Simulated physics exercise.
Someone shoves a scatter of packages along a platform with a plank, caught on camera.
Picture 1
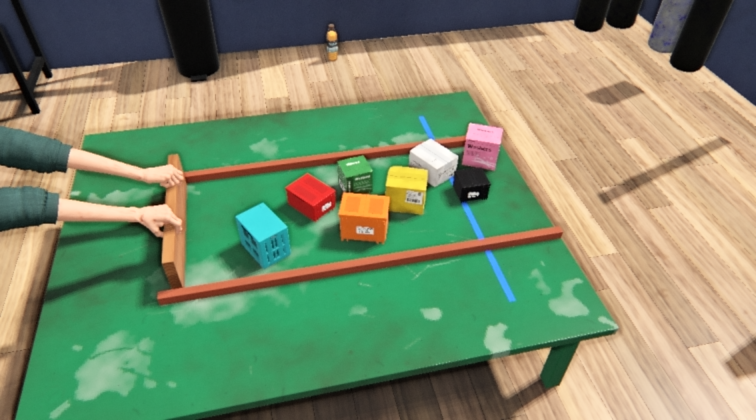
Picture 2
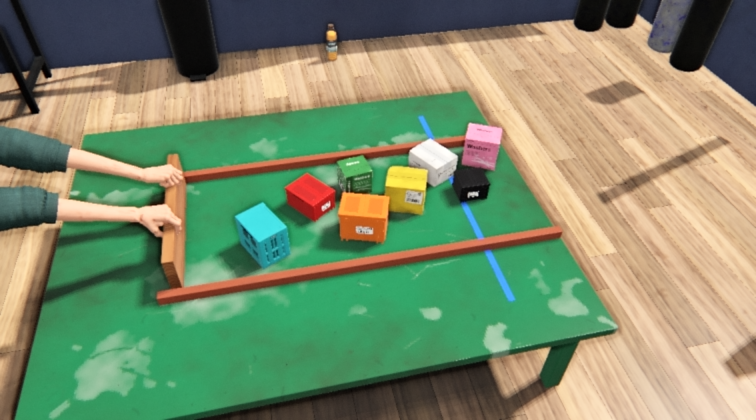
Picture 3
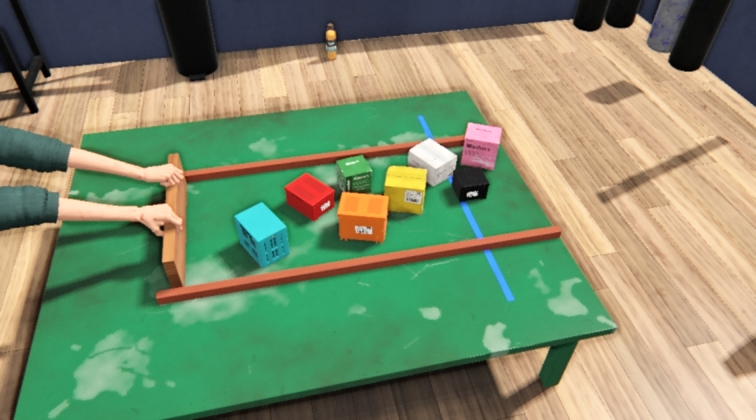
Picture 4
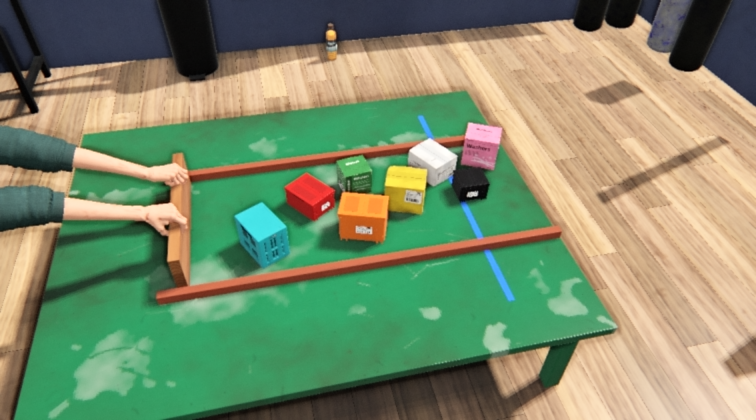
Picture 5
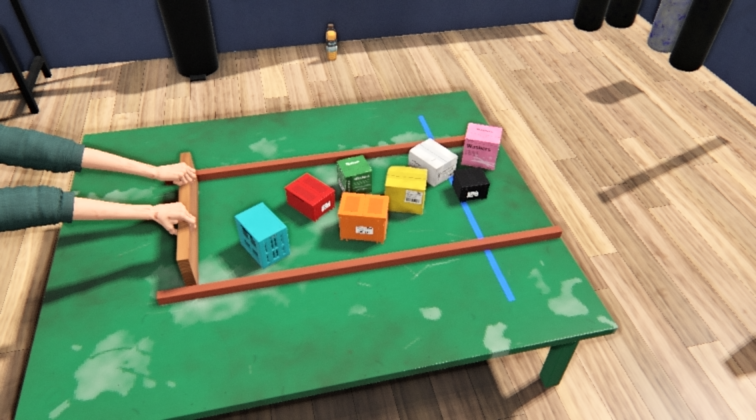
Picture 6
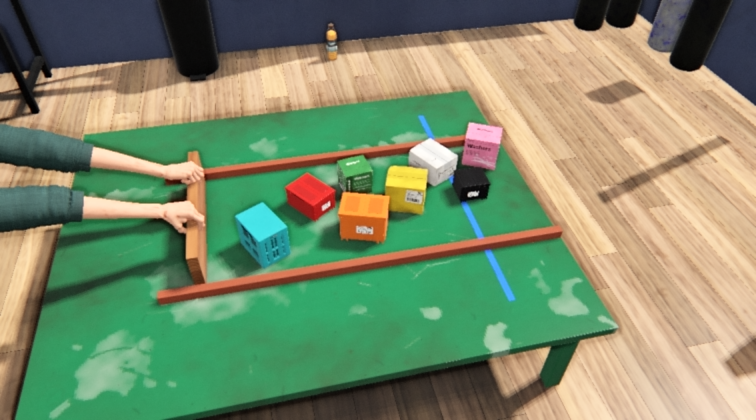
Two sleeved arms reach in from the left, gripping an upright wooden plank on a worn green table, seen from above at an angle in a wood-floored room. Between two brown rails sit turquoise, red, green, orange, yellow, white, black and pink boxes, spread rightward to a blue tape line. The hands slide the plank slightly right toward the turquoise box, while the boxes and camera stay still.
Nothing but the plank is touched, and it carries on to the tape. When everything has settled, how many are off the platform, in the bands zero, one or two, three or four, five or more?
Off the platform: One or two.
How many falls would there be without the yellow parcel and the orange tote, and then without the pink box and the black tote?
You'd get 1 in the first case and 0 in the second one.
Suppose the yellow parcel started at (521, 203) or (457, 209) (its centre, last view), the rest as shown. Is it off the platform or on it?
Taking the two places in order, it ends up down and then ends up down.
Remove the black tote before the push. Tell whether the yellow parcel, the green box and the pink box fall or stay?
So the yellow parcel remains, the green box remains, the pink box falls off.
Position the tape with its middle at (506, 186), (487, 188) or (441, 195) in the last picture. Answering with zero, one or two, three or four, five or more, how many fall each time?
Five or over; more than four; none at all.
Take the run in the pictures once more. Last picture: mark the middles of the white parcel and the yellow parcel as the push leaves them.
The white parcel stops around (494, 156); the yellow parcel around (507, 177).
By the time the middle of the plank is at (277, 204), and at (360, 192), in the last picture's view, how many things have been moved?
At first I count 1, and then 5.
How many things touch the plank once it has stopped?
At rest, 3 are in contact.
Soon after, none off yet; pink box at rest near (482, 146); black tote at rest near (471, 185); white parcel at rest near (432, 162).
After that, none off yet; pink box moving near (484, 145); black tote displaced about its own width near (493, 181); white parcel displaced a little near (452, 158).
In the end, the number that fall off is one or two; gone, black tote and pink box.
